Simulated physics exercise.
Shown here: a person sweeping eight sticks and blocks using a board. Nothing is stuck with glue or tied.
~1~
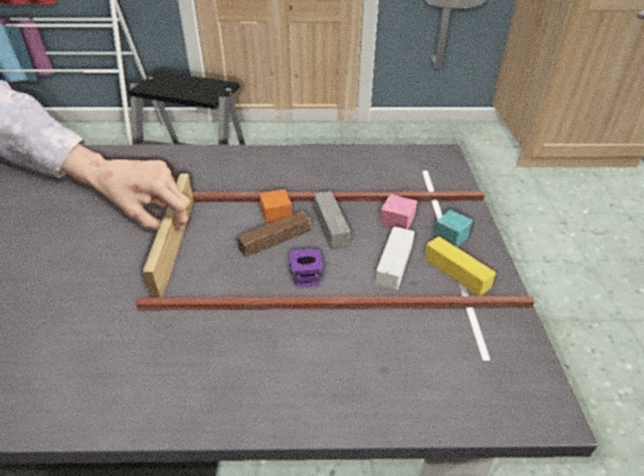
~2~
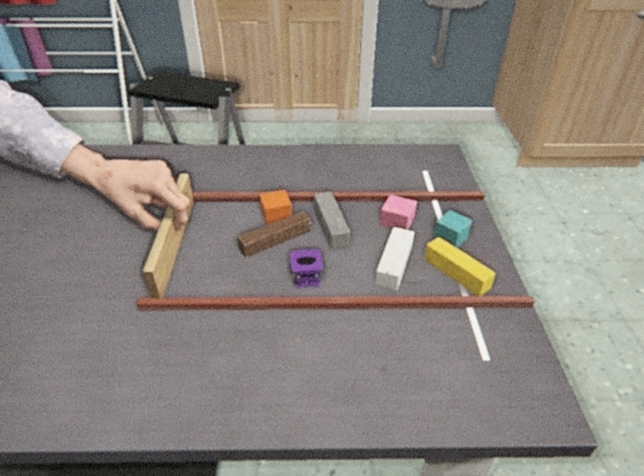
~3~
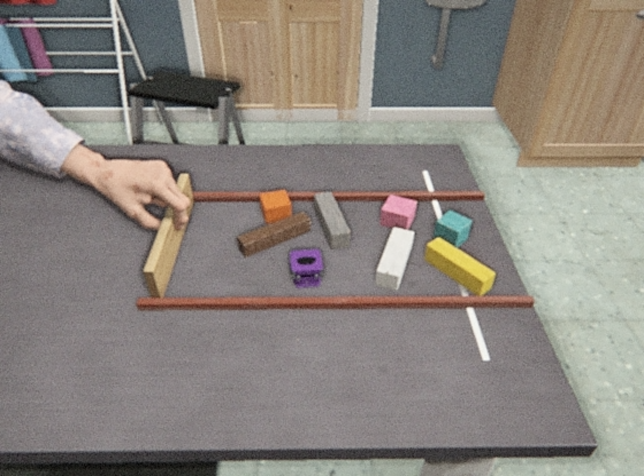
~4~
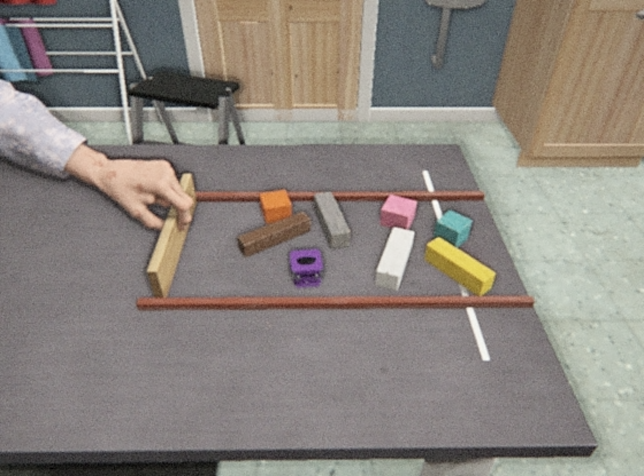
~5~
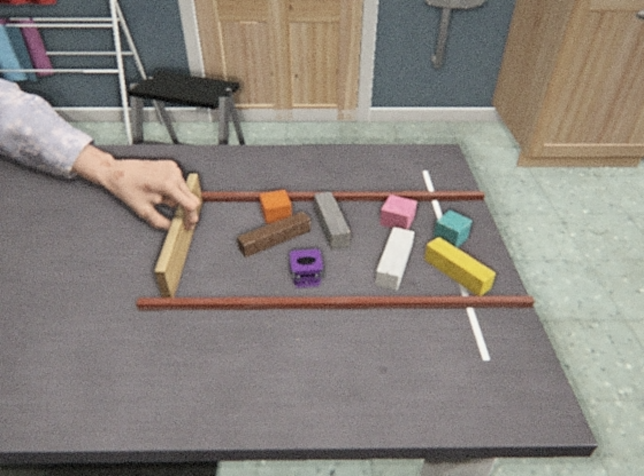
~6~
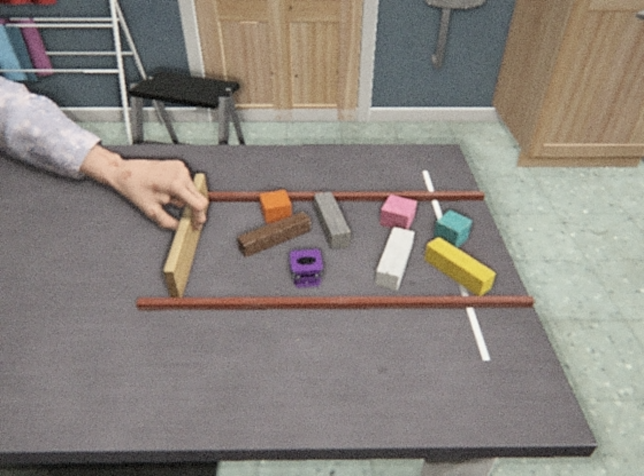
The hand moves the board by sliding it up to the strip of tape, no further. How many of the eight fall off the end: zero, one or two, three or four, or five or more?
So the push knocks three or four off, going by the tape.
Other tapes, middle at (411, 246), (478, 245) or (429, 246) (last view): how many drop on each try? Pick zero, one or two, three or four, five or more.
In the order the places were given: None at all, more than four, one or two.
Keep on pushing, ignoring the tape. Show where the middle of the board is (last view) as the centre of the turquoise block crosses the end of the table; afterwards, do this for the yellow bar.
The turquoise block puts it at (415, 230), the yellow bar at (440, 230).
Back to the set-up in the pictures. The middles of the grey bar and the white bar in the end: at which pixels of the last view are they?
First object about (496, 225); second object about (512, 259).
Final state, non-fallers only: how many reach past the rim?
The figure is 2.
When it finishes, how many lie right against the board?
3 of them.
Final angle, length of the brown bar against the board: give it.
Angle: Roughly 25 degrees.
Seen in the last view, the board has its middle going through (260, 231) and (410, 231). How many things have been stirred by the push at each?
I count 3 first and 8 after.
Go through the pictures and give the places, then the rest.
Turquoise block (452, 230); yellow bar (458, 266); pink block (398, 213); board (172, 232); tape (449, 245), in the first frame.
Yellow bar (458, 266); purple case (306, 269), in the second frame.
Pink block (398, 213); white bar (395, 258), in the third frame.
Turquoise block (452, 230); brown bar (275, 234), in the fourth frame.
Yellow bar (458, 266); orange block (276, 207), in the fifth frame.
Turquoise block (452, 230); yellow bar (458, 266); pink block (398, 213); board (189, 232); tape (449, 245), in the sixth frame.
Soon after, none off yet; turquoise block at rest near (452, 230); yellow bar at rest near (458, 266); pink block at rest near (398, 213).
At rest, the number that fall off is three or four; fallen, pink block, yellow bar and turquoise block.
